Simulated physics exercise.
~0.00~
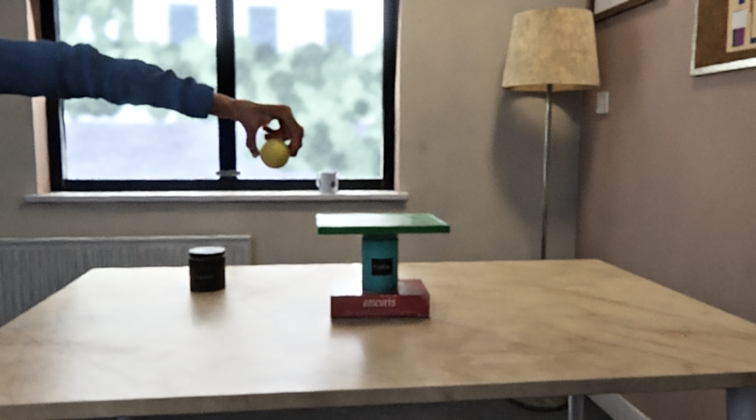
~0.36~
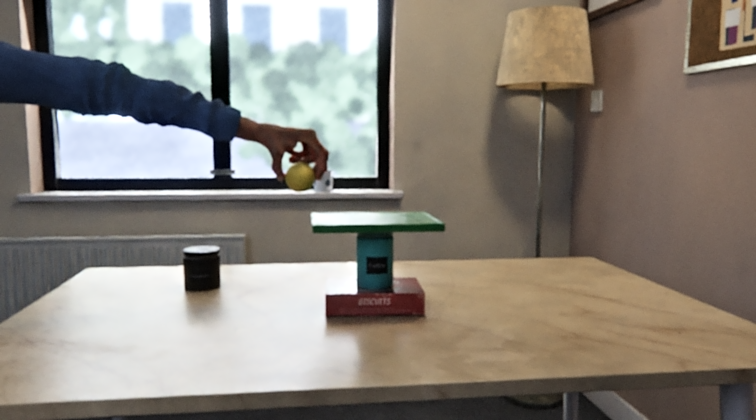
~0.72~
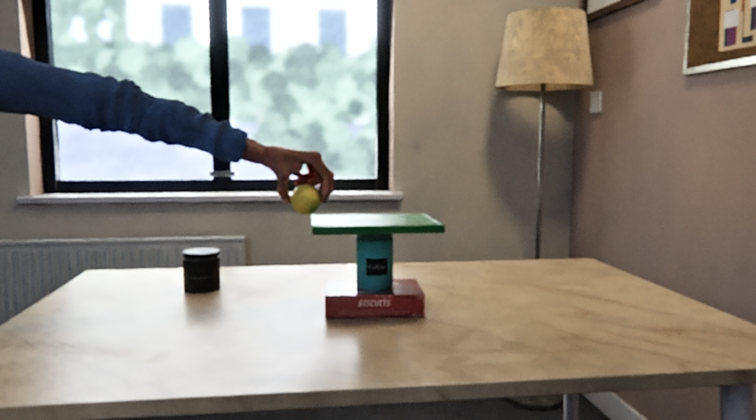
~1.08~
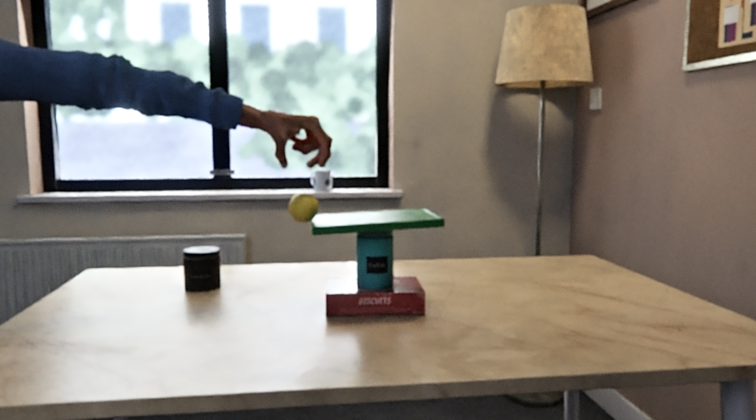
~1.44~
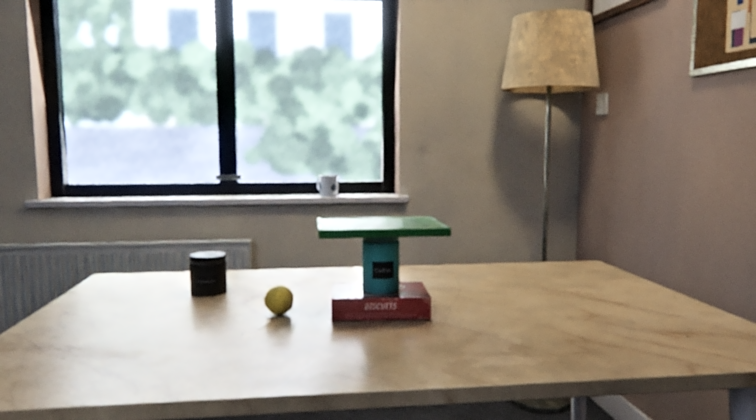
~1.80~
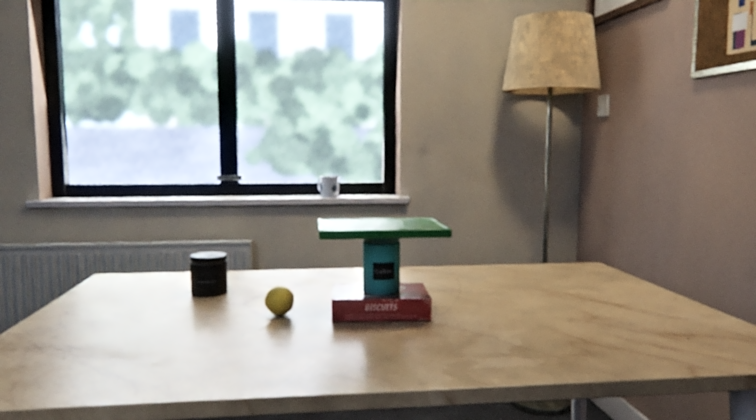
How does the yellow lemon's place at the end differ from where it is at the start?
At the start the lemon is held in the air by a hand, above the table and in front of the window. At the end it rests on the tabletop, between the black jar and the red packet.
A yellow lemon, held by a hand, moves right and down to the left edge of a green tray set on a turquoise jar and red packet. The hand lets go, and the lemon falls to the table, while the tray, jar and packet stay standing.
